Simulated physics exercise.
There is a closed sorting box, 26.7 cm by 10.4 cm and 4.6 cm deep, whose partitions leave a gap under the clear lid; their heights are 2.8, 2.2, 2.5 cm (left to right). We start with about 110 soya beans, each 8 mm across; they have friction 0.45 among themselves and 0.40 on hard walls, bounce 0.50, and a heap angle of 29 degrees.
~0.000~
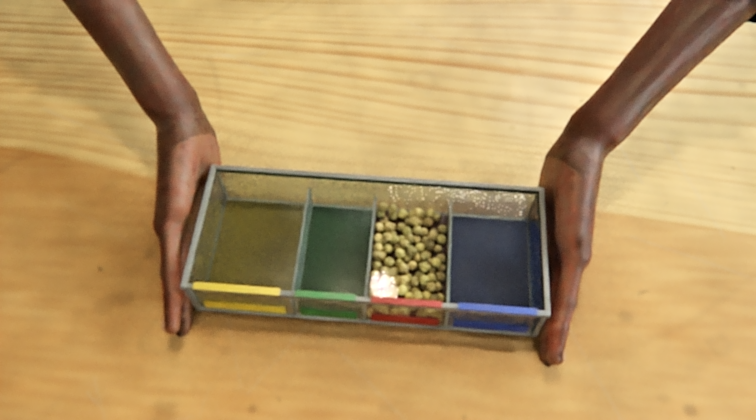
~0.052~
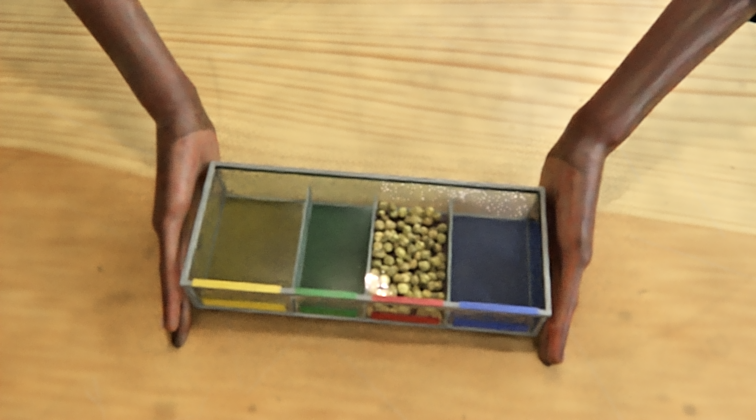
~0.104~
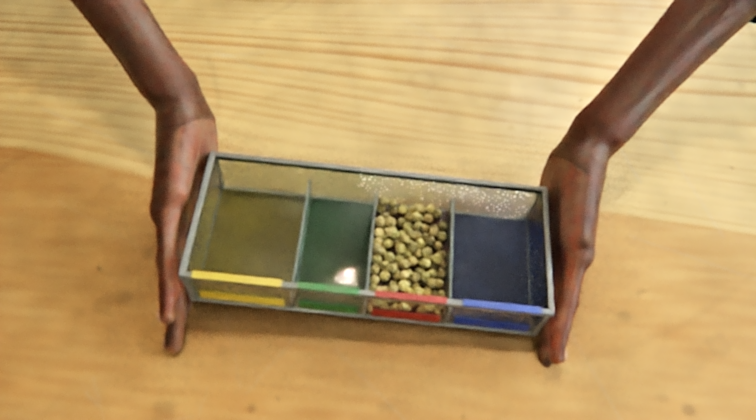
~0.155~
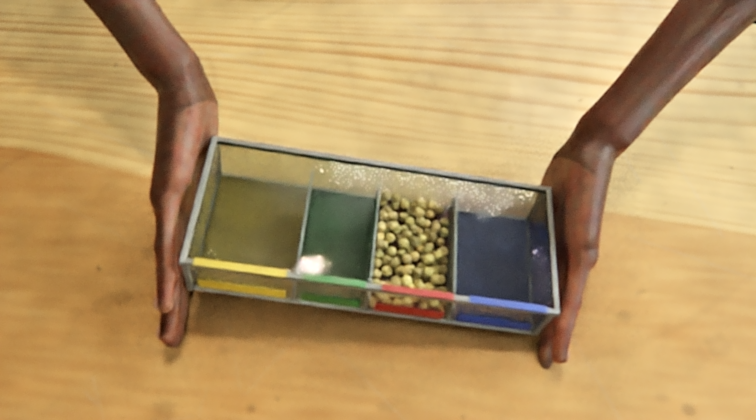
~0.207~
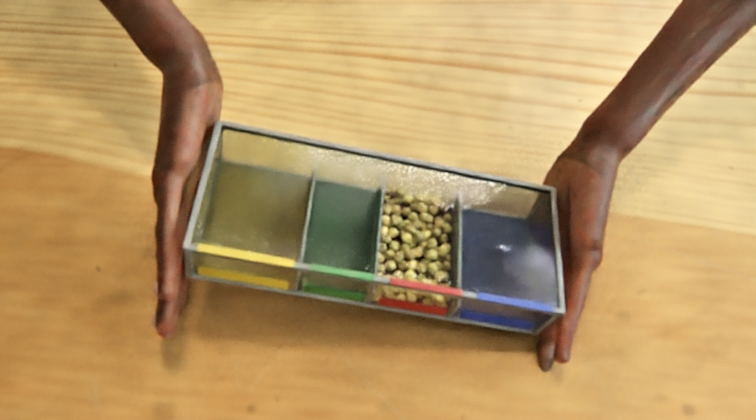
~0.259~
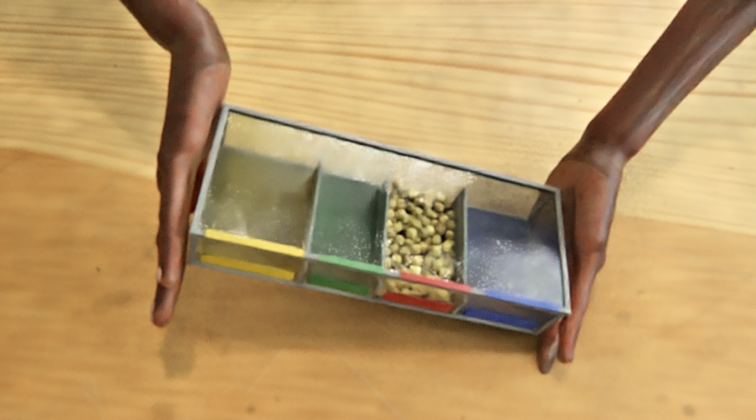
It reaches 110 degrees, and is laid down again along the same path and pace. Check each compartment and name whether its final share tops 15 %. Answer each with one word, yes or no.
Red: No. Blue: Yes. Green: No. Yellow: No.
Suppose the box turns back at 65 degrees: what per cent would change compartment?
Roughly 0 percent would.
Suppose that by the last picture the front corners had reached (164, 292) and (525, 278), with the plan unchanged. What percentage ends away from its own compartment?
It would be near 95 per cent.
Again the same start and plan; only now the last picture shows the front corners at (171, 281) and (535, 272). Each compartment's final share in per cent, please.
Red 0, blue 0, green 5, yellow 95.
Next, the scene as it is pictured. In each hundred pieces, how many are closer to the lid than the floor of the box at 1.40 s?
About 90 per cent.
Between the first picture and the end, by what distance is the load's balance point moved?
I'd put the distance at roughly 8.0 cm.
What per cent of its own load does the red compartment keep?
Roughly 0 per cent.
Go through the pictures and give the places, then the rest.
The first picture shows box tilt 0 degrees, front corners at (187, 284) and (544, 312); red 100 %.
The second picture shows box tilt 1 degrees, front corners at (187, 281) and (545, 311).
The third picture shows box tilt 4 degrees, front corners at (185, 273) and (548, 311), lowest corner right back.
The fourth picture shows box tilt 8 degrees, front corners at (186, 260) and (553, 310), lowest corner right back.
The fifth picture shows box tilt 13 degrees, front corners at (190, 245) and (558, 309), lowest corner right back.
The sixth picture shows box tilt 17 degrees, front corners at (197, 231) and (564, 309), lowest corner right back; red 100 %. Its pace works out near 85 degrees a second.
After 1.40 s, tilt 110 degrees; red 30 %, blue 70 %.
After 2.16 s, tilt 50 degrees; blue 100 %.
After 2.95 s, tilt 0 degrees; blue 100 %.
In the end, at 3.5 s, red 0 %, blue 100 %, green 0 %, yellow 0 %.
